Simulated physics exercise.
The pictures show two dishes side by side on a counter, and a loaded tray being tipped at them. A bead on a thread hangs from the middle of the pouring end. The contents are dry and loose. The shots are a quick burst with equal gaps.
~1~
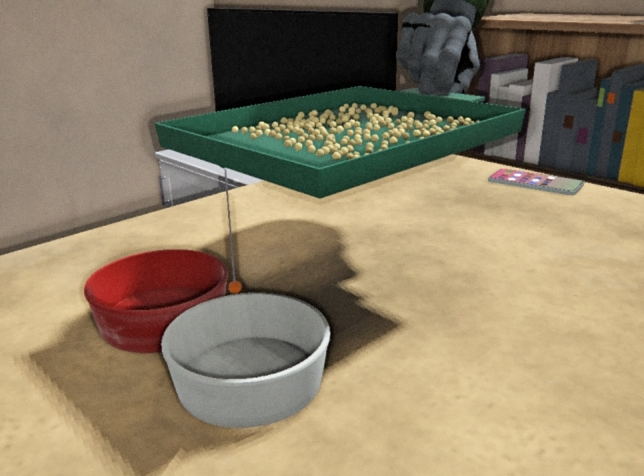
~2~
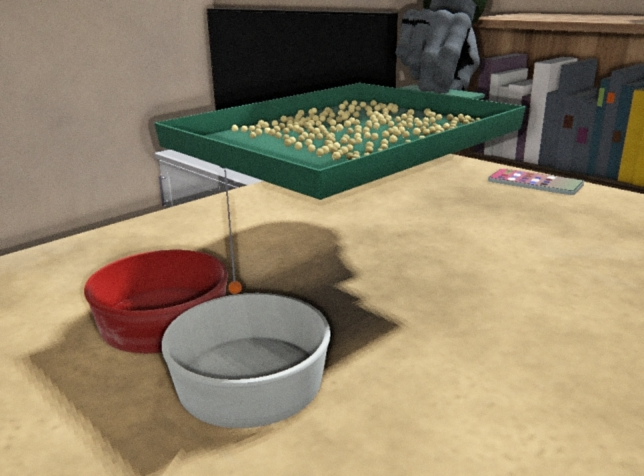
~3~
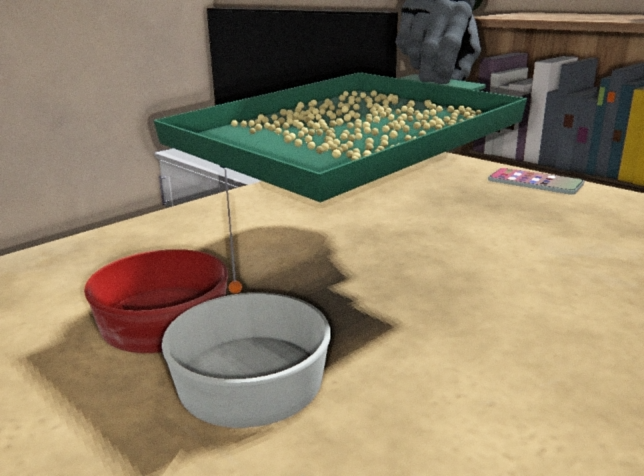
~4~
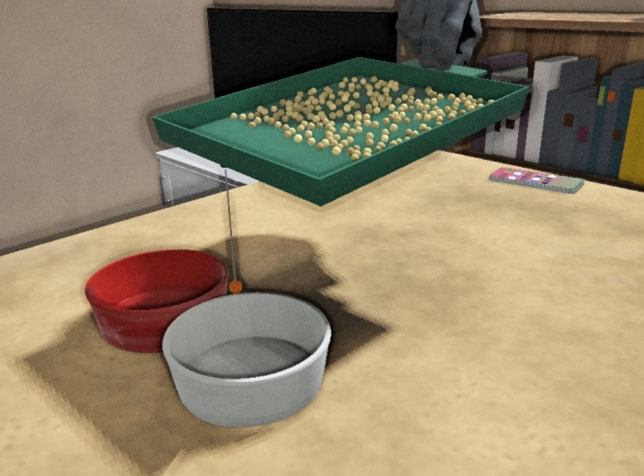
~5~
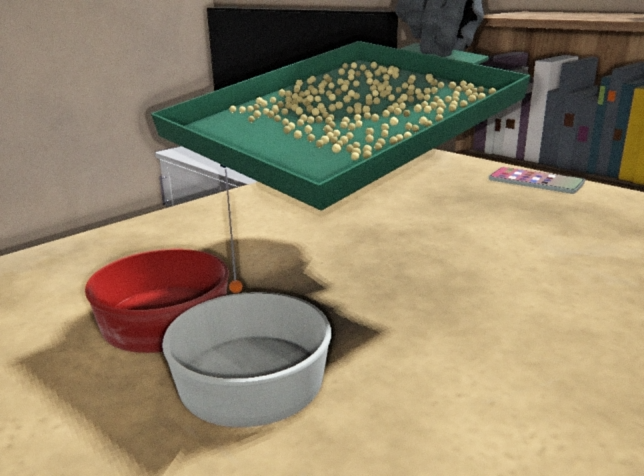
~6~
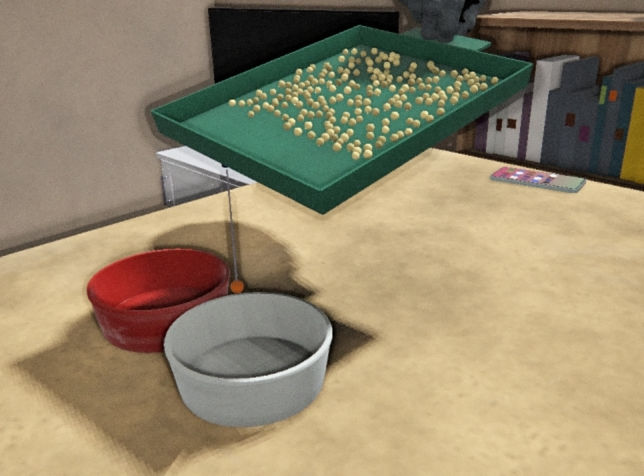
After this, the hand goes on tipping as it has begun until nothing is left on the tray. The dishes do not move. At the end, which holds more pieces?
The right dish gets more.
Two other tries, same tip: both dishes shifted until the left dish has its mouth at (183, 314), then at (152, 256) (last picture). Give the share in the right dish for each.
Near 50 % and 0 %.
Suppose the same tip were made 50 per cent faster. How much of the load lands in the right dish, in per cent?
Some 50 per cent.
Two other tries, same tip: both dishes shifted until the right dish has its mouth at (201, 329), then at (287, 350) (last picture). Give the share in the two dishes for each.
The first gives 0 %, the second 100 %.
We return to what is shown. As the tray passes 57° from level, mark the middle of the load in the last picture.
Roughly at (318, 194).
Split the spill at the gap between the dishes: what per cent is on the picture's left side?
Close to 0 per cent.
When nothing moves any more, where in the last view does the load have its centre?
At about (302, 388).
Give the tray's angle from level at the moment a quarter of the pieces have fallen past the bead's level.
At about 105°.
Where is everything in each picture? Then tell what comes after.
In the first picture, corners of the pouring end at (158, 123) and (320, 168), level; middle of the load at (369, 128), soya beans; left dish at (97, 319); right dish at (180, 386); bead on its thread at (235, 287).
In the second picture, corners of the pouring end at (158, 123) and (319, 169), level; middle of the load at (369, 126).
In the third picture, corners of the pouring end at (157, 120) and (319, 172), tipped barely, lowest at the right corner; middle of the load at (369, 120).
In the fourth picture, corners of the pouring end at (156, 117) and (319, 177), tipped a little, lowest at the right corner; middle of the load at (369, 111).
In the fifth picture, corners of the pouring end at (155, 113) and (319, 183), tipped a little, lowest at the right corner; middle of the load at (369, 102).
In the sixth picture, corners of the pouring end at (154, 110) and (320, 188), tipped a little, lowest at the right corner; middle of the load at (370, 94); left dish at (99, 319); right dish at (183, 386).
Soon after the last picture, tray tipped steeply; nearly all on the tray; a stray few in the right dish; a stray few outside both; a stray few in the air.
A little later, tray tipped right over; nearly all on the tray; a stray few in the right dish; a small part outside both; a stray few in the air.
Later still, tray tipped past a quarter turn; about half in the right dish; about half outside both.
At rest, tray tipped past a quarter turn; about half in the right dish; none in the left dish; about half outside both.
